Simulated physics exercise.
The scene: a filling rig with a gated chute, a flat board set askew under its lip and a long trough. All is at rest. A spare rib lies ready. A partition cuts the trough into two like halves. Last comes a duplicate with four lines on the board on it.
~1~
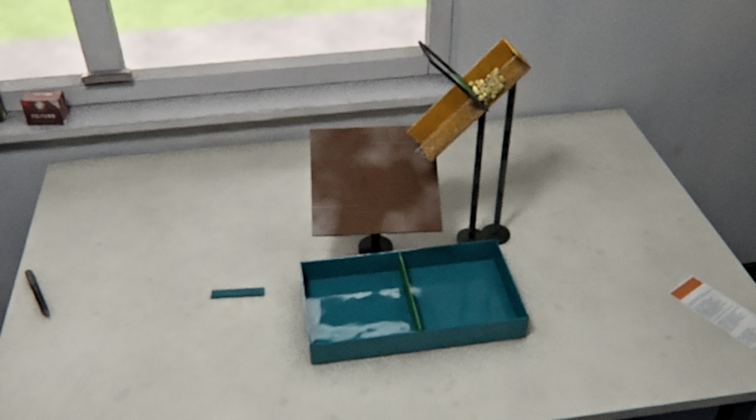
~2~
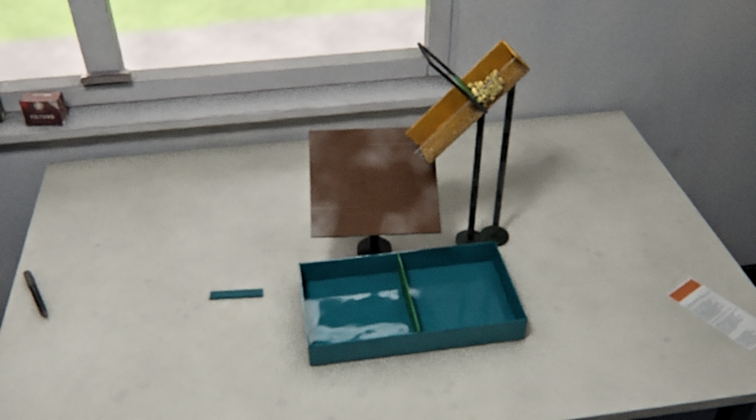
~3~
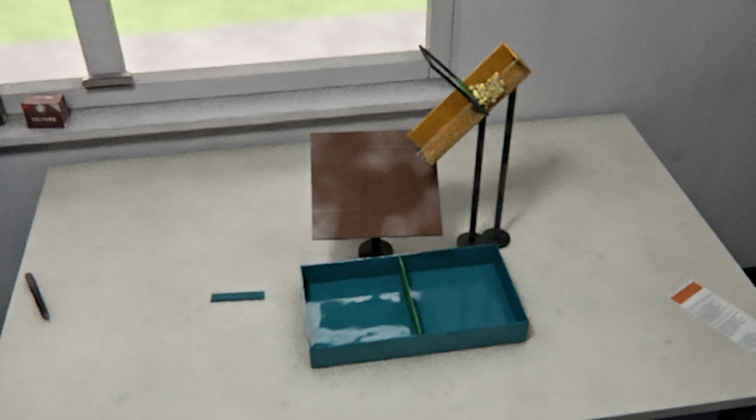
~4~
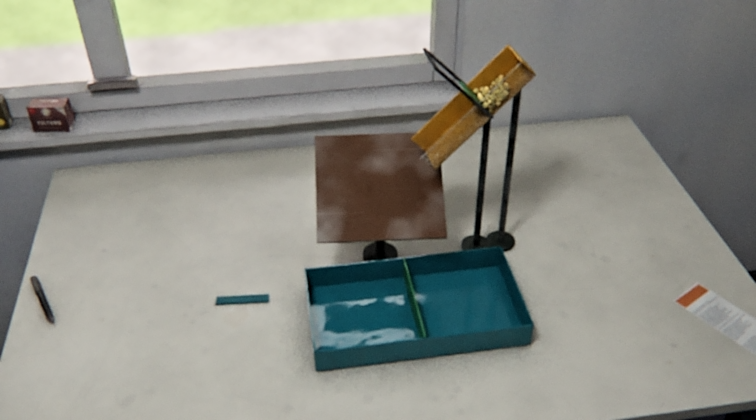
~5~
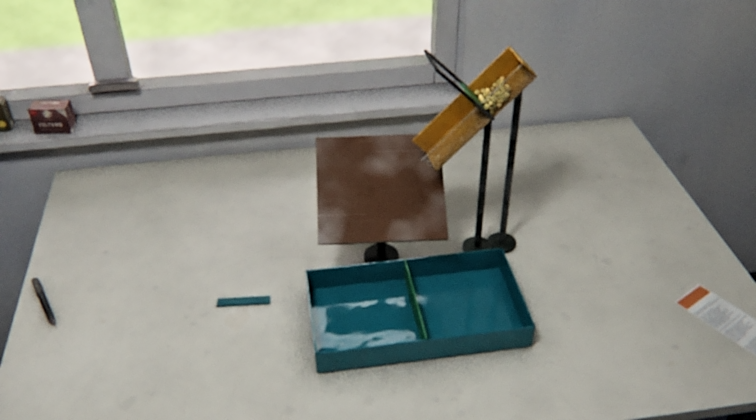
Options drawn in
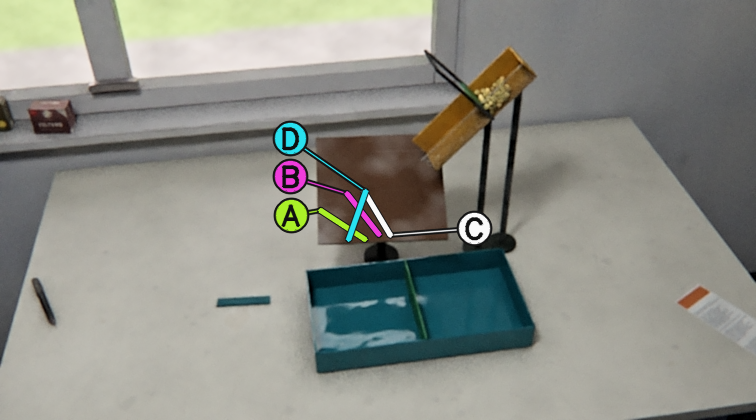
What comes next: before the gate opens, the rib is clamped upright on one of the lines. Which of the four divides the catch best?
Line C does it best.
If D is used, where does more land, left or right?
The left half.
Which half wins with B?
Left.
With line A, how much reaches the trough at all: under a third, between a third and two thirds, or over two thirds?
It is over two thirds.
On the marked copy, line A from (320, 210) to (365, 239); line B from (347, 193) to (378, 234); line C from (363, 190) to (390, 235); line D from (365, 191) to (348, 239).
For line A, of what is caught, almost all in the left half, just a few in the right.
For line B, of what is caught, the larger part in the left half, about a tenth in the right.
For line C, of what is caught, roughly two thirds in the left half, roughly a third in the right.
For line D, of what is caught, almost all in the left half, just a few in the right.
